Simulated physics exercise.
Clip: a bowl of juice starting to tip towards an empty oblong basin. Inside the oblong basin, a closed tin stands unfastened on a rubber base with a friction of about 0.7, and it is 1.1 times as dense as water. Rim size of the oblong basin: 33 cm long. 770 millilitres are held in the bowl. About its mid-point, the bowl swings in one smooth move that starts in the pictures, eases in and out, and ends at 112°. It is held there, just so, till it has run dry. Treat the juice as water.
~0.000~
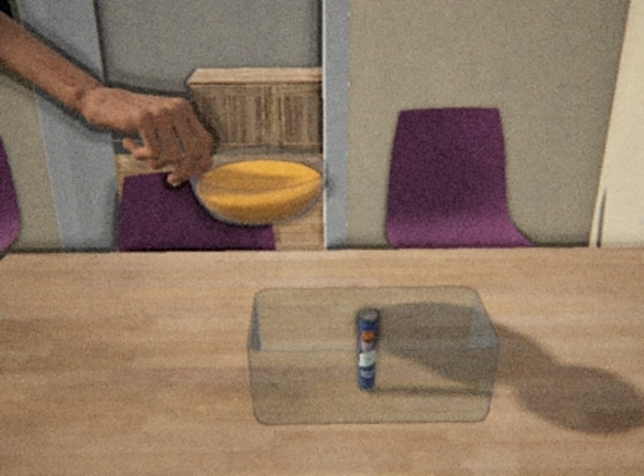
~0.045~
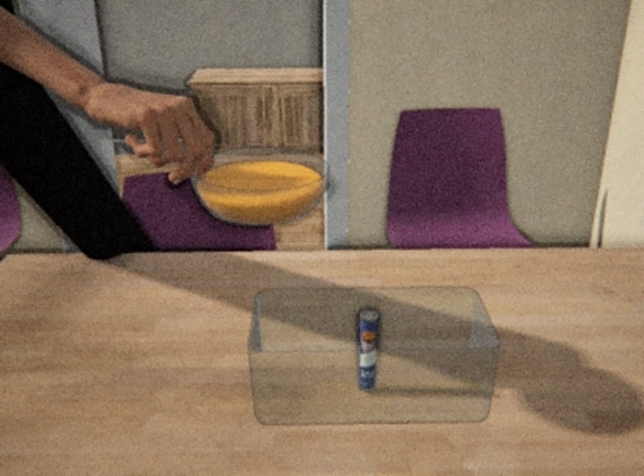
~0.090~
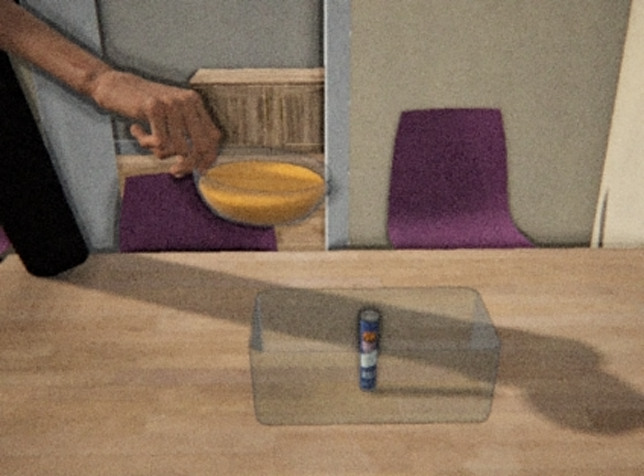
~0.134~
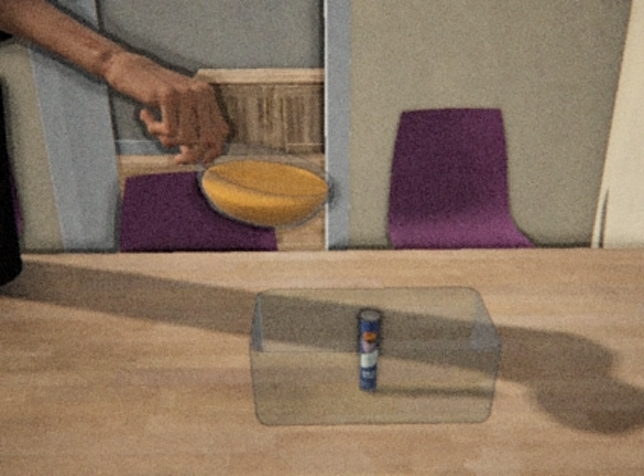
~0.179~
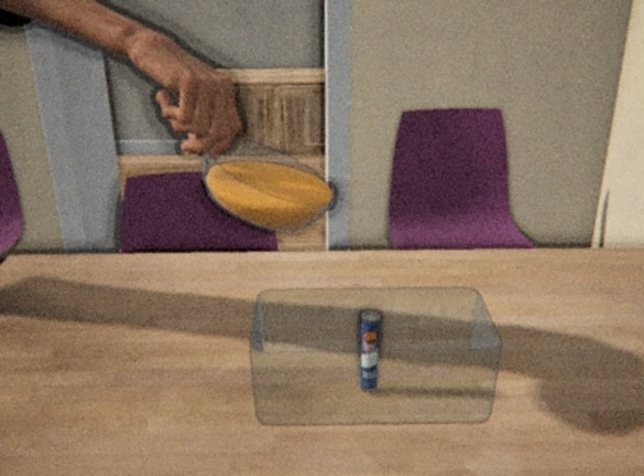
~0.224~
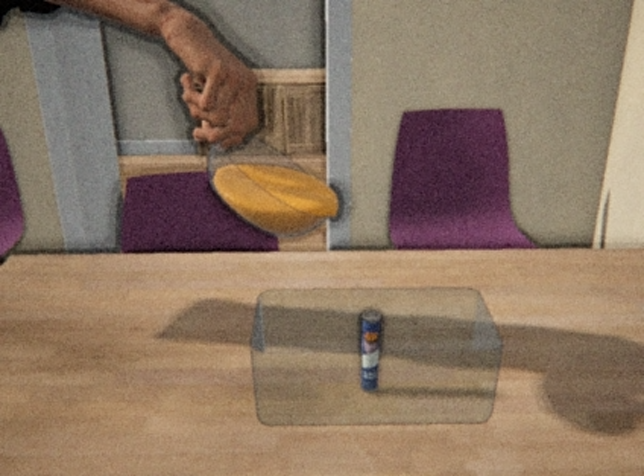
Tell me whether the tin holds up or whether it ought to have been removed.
The tin ought to have been removed.
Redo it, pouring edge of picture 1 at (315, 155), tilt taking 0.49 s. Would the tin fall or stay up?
After that, the tin overturns.
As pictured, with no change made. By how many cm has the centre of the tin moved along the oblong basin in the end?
The tin's middle ends up about 9.0 cm along the basin.
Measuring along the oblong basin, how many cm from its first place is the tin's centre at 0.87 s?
I'd put it at around 4 centimetres.
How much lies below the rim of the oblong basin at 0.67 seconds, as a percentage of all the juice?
Around 96 per cent of the whole.
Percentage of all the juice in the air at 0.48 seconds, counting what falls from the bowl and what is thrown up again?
Roughly 54 percent.
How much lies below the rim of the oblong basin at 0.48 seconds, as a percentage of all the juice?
Estimate - around 44 in a hundred parts.
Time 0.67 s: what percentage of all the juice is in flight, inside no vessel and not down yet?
4 per cent, roughly.
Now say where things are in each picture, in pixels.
The first frame shows tilt 0°; pouring edge (328, 167); surface from (196, 180) to (324, 178); the oblong basin's rim runs from (252, 319) to (487, 316); the tin's top is at (368, 319).
The second frame shows tilt 2°; pouring edge (329, 170); surface from (198, 179) to (325, 180).
The third frame shows tilt 7°; pouring edge (331, 175); surface from (200, 177) to (326, 183).
The fourth frame shows tilt 14°; pouring edge (333, 184); surface from (202, 174) to (329, 186).
The fifth frame shows tilt 24°; pouring edge (333, 196); surface from (207, 173) to (333, 189).
The sixth frame shows tilt 36°; pouring edge (331, 210); surface from (214, 173) to (319, 194); 5 per cent is over the edge.
After 0.48 s the tilt is 104° and 3 per cent is still to pour; the tin stands where it began.
After 0.67 s the tilt is 112° and 0 per cent is still to pour; the tin leans 5°.
After 0.87 s the tilt is 112° and 0 per cent is still to pour; the tin leans 28°.
After 1.08 s the tilt is 112° and 0 per cent is still to pour; the tin lies on its side.
In the end the tin lies on its side.
